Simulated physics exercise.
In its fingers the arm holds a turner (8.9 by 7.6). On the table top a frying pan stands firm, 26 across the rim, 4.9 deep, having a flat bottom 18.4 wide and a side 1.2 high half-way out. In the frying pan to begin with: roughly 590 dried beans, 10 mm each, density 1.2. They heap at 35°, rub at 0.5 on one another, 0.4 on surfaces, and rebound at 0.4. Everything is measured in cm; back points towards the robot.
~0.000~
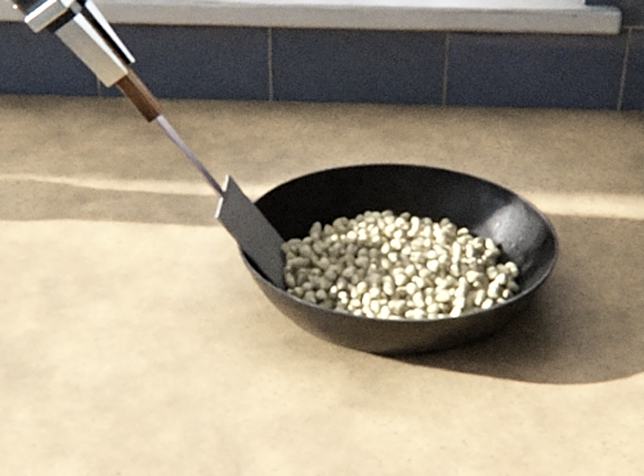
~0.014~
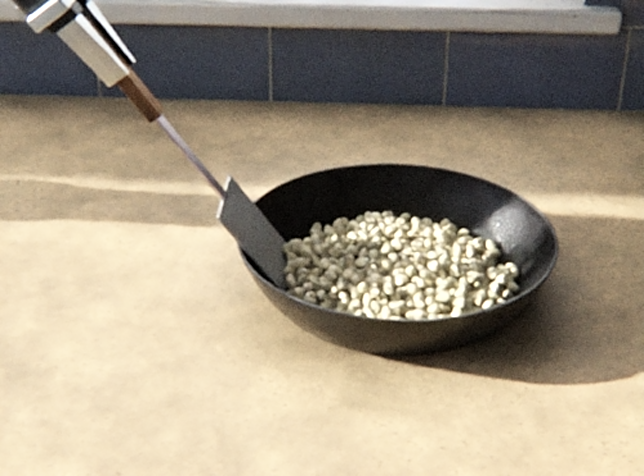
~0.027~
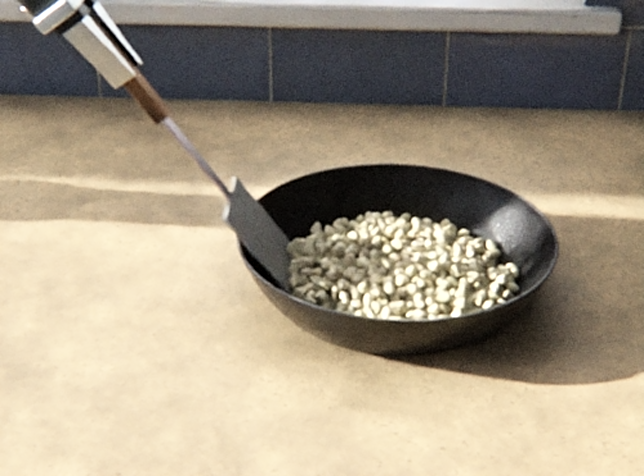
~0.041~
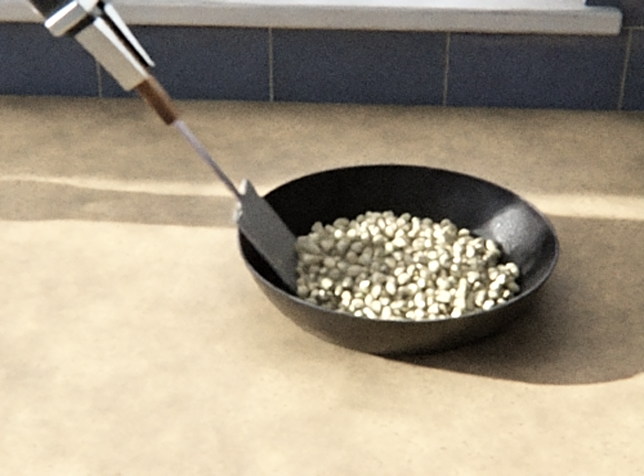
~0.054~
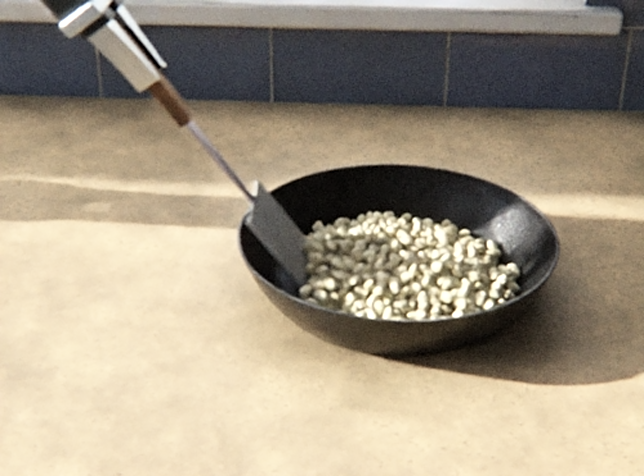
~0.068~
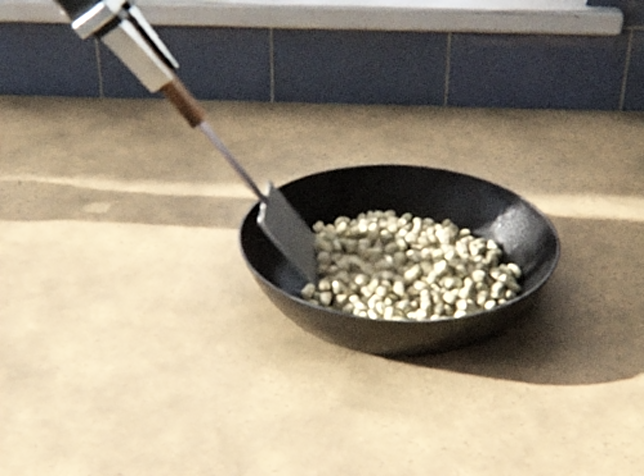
A black frying pan holding a heap of pale, cream-coloured dried beans sits right of centre on a sunlit tan table top, seen from slightly above, with blue tiles and a white ledge behind. From the upper left, a robot arm grips a dark-bladed turner with a brown and metal handle, its blade inside the pan's left side. The turner slides slowly rightward, nudging the nearest beans along, while the pan and camera stay still.
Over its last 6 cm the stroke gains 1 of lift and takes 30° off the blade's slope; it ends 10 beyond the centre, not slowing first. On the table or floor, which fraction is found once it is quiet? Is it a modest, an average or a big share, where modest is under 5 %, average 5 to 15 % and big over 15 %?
Average.
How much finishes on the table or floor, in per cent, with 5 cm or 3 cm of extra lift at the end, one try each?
Result, in order: Approx. 10 % and 10 %.
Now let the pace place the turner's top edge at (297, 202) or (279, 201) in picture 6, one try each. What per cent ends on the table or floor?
Some 20 and 15 per cent.
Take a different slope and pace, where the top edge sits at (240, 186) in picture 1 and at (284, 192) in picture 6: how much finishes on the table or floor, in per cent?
It works out to about 15 %, more or less.
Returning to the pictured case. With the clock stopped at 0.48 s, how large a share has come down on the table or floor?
Share at that moment: Roughly 8 %.
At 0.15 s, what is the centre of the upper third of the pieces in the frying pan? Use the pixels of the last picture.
(436, 264).
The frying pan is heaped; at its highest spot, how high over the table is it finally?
Peak at rest, approximately 6.0 centimetres.
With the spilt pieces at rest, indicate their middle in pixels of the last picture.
Near pixel (597, 296).
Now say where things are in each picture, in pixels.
The first picture shows turner top edge at (222, 195), sloping 54°; upper third of the load around (389, 266), from x 285 to 515, top at y 215; 588 in the frying pan.
The second picture shows turner top edge at (224, 196), sloping 54°; upper third of the load around (389, 266), from x 285 to 515, top at y 215.
The third picture shows turner top edge at (230, 197), sloping 54°; upper third of the load around (387, 266), from x 290 to 515, top at y 215.
The fourth picture shows turner top edge at (241, 199), sloping 54°; upper third of the load around (379, 268), from x 295 to 515, top at y 215.
The fifth picture shows turner top edge at (253, 200), sloping 54°; upper third of the load around (381, 269), from x 295 to 515, top at y 215.
The sixth picture shows turner top edge at (264, 201), sloping 54°; upper third of the load around (386, 266), from x 295 to 515, top at y 215; 588 in the frying pan.
By 0.15 s, sloping 54°, highest piece 4 above the table; 588 in the frying pan.
By 0.24 s, sloping 45°, highest piece 6 above the table; 588 in the frying pan.
By 0.48 s, sloping 24°, highest piece 6 above the table; 530 in the frying pan, 46 on the table or floor, 12 on the blade or in flight.
By 1.53 s, sloping 24°, highest piece 6 above the table; 530 in the frying pan, 58 on the table or floor.
Final count, 530 in the frying pan, 58 on the table or floor. That is 10 % on the table or floor.
